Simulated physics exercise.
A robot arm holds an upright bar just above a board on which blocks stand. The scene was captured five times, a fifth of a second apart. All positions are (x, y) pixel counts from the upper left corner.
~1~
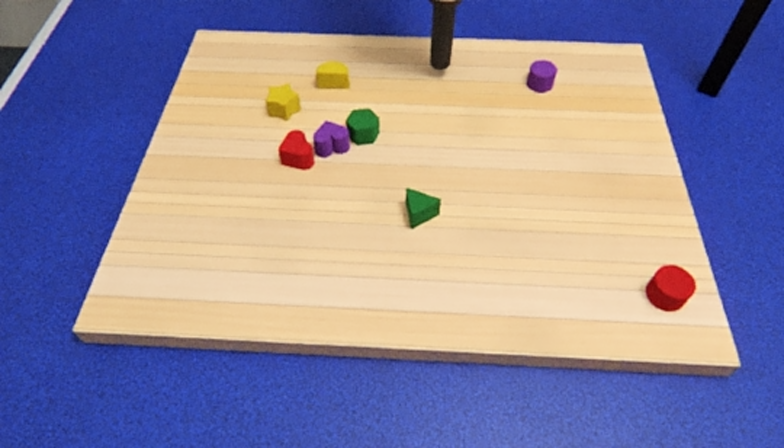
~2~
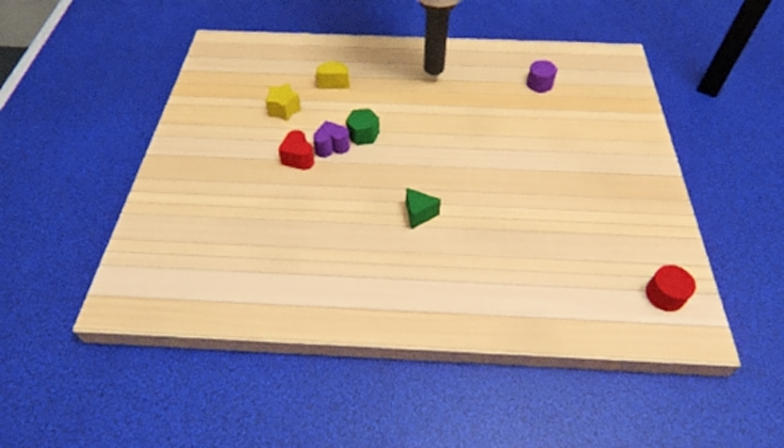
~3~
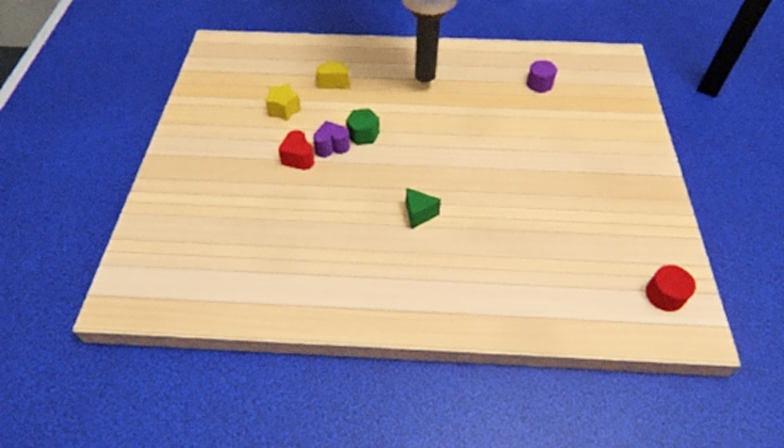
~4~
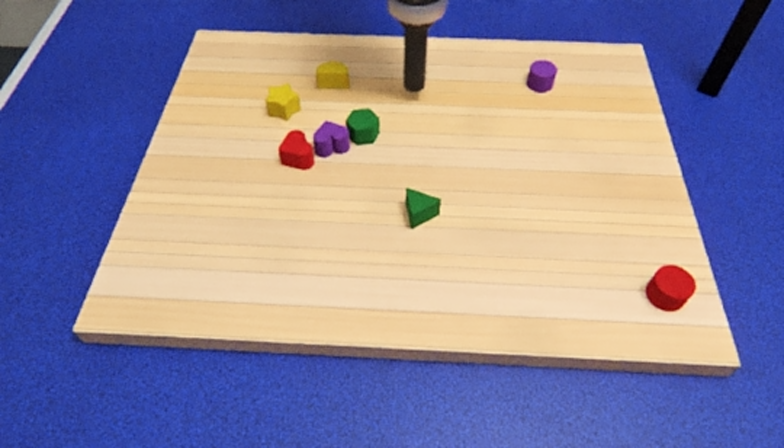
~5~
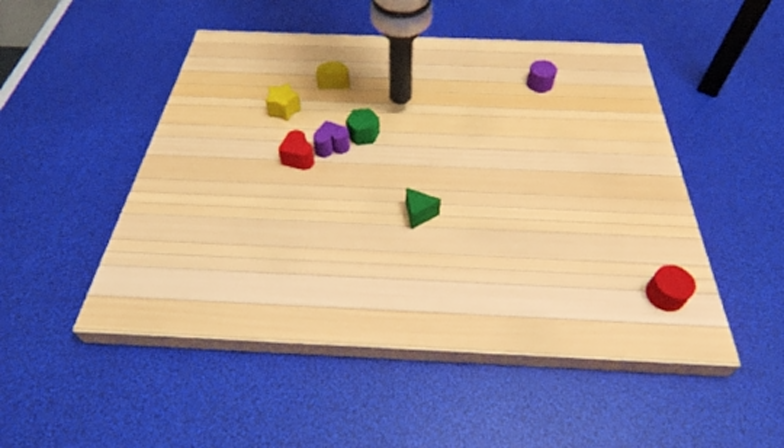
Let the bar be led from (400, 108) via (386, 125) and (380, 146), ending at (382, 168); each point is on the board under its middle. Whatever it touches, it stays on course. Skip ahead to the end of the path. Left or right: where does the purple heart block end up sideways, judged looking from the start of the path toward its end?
The right.
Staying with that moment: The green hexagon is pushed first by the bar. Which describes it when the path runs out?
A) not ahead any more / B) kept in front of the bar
A - not ahead any more.
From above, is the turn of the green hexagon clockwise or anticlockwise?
Looking down: Clockwise.
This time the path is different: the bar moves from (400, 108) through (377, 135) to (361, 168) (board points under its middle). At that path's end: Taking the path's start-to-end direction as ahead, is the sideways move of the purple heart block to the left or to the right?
My answer: Right.
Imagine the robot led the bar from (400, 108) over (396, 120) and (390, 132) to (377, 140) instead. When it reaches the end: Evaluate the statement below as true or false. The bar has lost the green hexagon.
That is false.
What follows on the original path. One third of the way, bar (386, 116); nothing pushed yet.
Two thirds of the way, bar (380, 137); red heart block (291, 143); purple heart block (319, 135), turned 25° clockwise; green hexagon (352, 133), turned 35° clockwise.
At the end, bar (382, 159); red heart block (290, 143); purple heart block (319, 135), turned 25° clockwise; green hexagon (352, 135), turned 40° clockwise; green triangle in place.
